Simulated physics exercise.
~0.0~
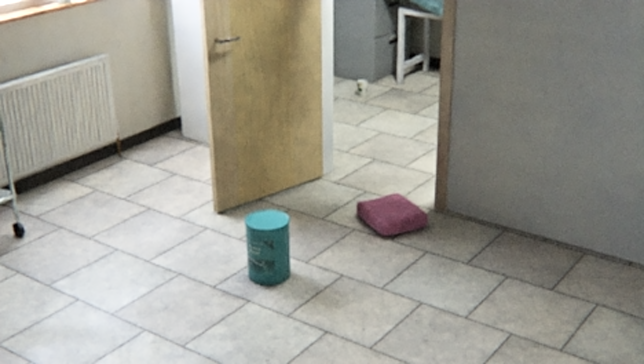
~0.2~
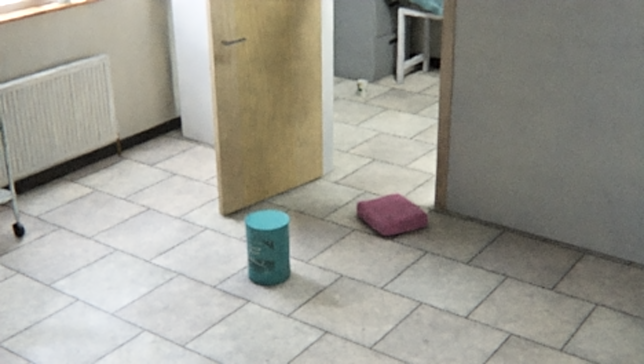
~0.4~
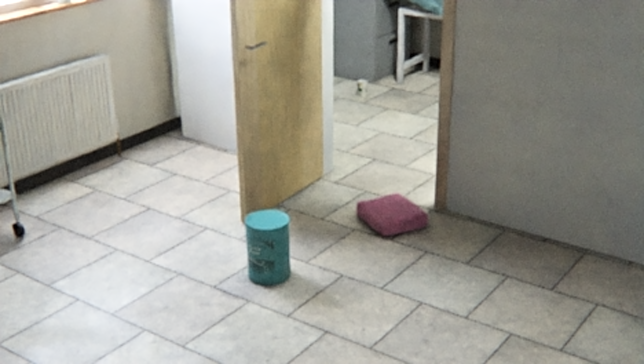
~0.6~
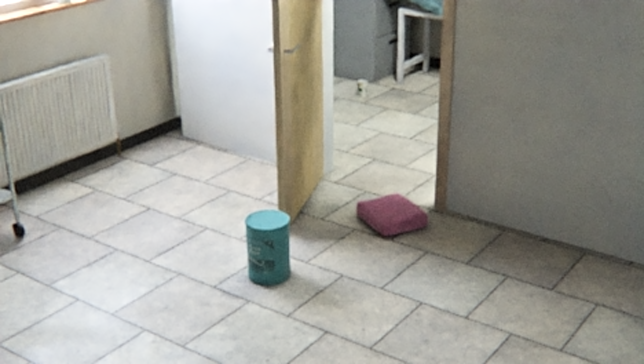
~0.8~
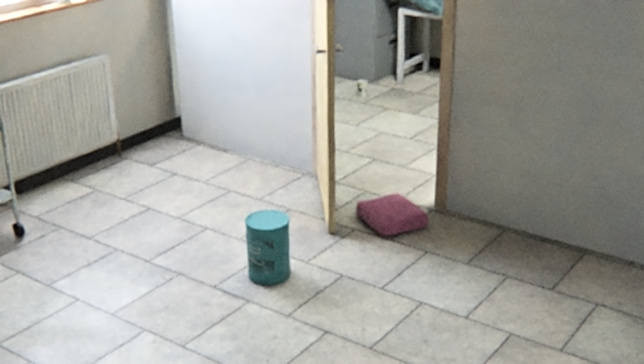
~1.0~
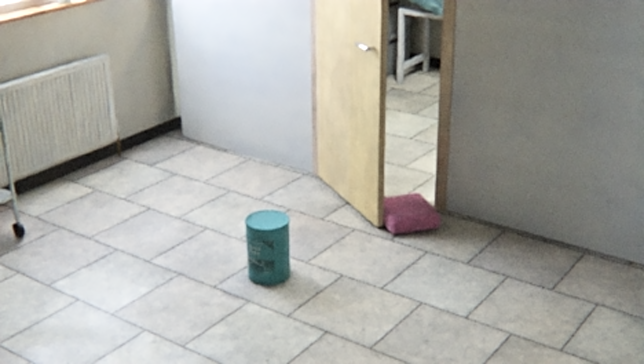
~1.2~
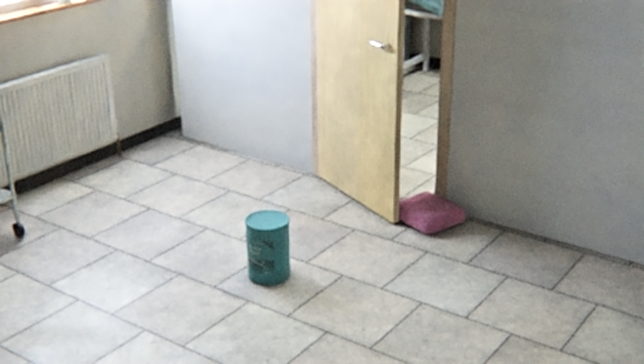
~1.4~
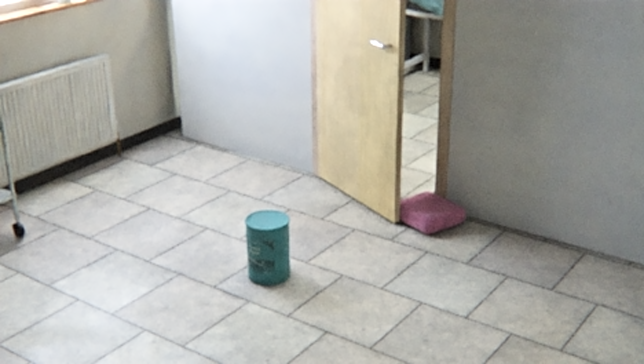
In a tiled room, a swinging door pushes a pink cushion right and stops partly open.
